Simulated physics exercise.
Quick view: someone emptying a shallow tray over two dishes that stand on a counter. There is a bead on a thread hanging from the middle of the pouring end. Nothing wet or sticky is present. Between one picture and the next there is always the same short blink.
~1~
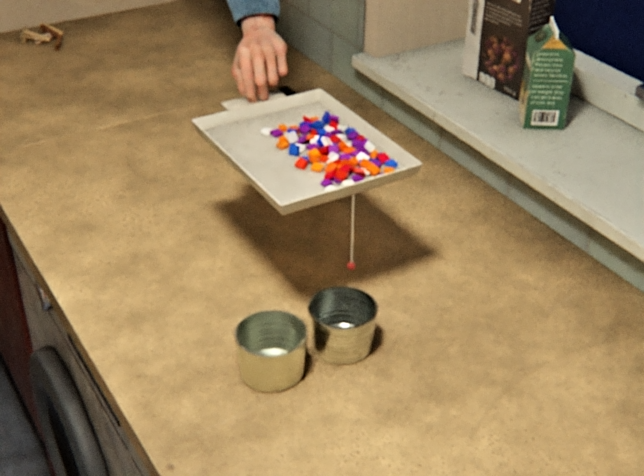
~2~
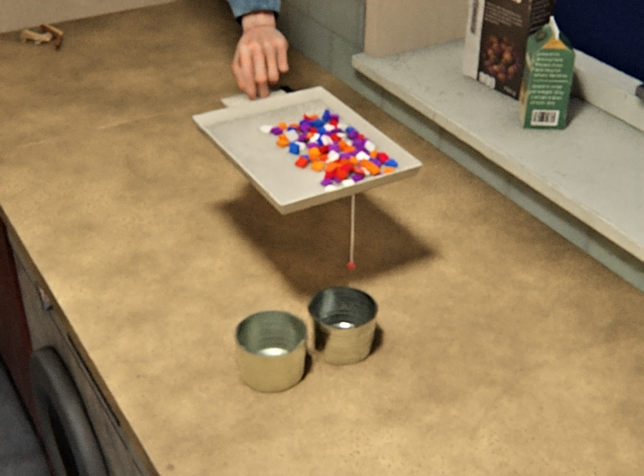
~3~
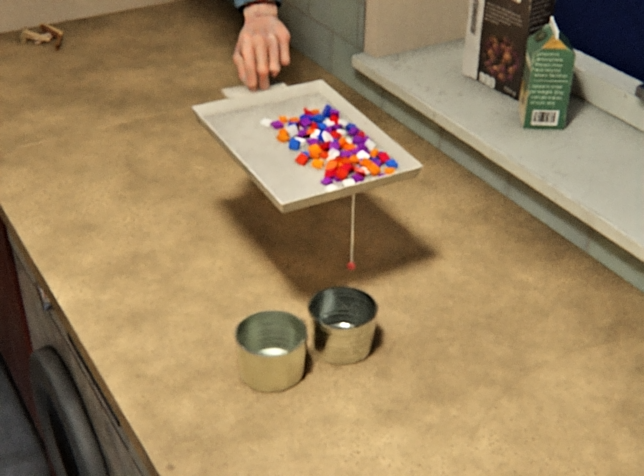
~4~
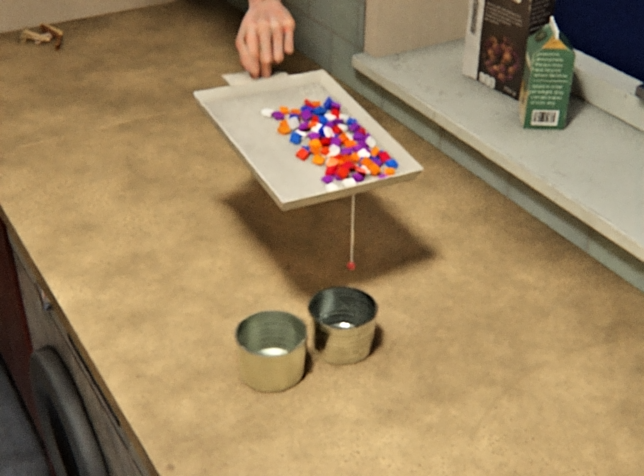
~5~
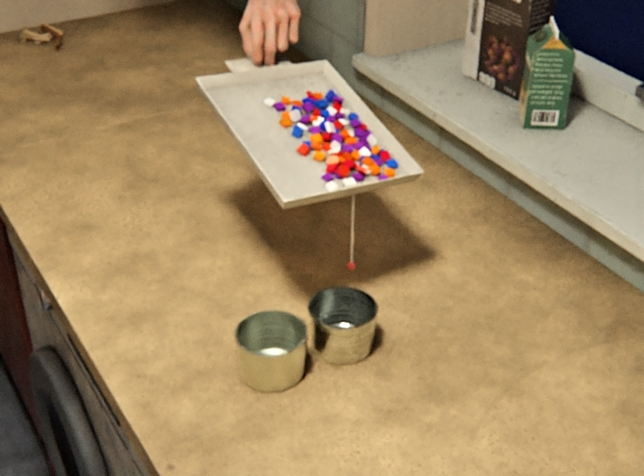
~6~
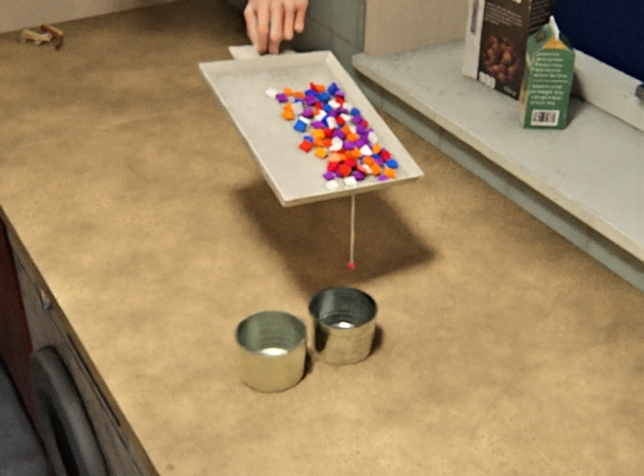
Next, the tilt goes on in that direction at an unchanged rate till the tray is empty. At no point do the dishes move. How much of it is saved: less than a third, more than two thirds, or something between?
Falls short of a third.
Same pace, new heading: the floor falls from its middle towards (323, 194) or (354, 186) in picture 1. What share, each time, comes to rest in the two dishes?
Shares, approx.: 50 %, then 20 %.
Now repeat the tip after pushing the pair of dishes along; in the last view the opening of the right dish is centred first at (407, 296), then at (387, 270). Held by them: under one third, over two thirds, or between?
Spot one, under a third; spot two, one to two thirds.
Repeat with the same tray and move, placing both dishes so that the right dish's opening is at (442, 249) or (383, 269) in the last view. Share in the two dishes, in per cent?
In turn 60 and 40 in a hundred.
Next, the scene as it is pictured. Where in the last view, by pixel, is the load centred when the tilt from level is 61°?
The load is centred near (385, 157).
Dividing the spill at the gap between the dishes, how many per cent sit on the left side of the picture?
Left fraction: Around 0 per cent.
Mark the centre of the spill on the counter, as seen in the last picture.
Close to (414, 306).
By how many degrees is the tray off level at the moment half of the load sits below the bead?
Angle: Approx. 95 degrees.
Soon, tray tipped steeply; all on the tray.
A while on, tray tipped right over; about two thirds on the tray; about a third outside both; a small part in the air.
Towards the end, tray tipped past a quarter turn; all outside both.
Finally, tray tipped past a quarter turn; none in the left dish; none in the right dish; all outside both.
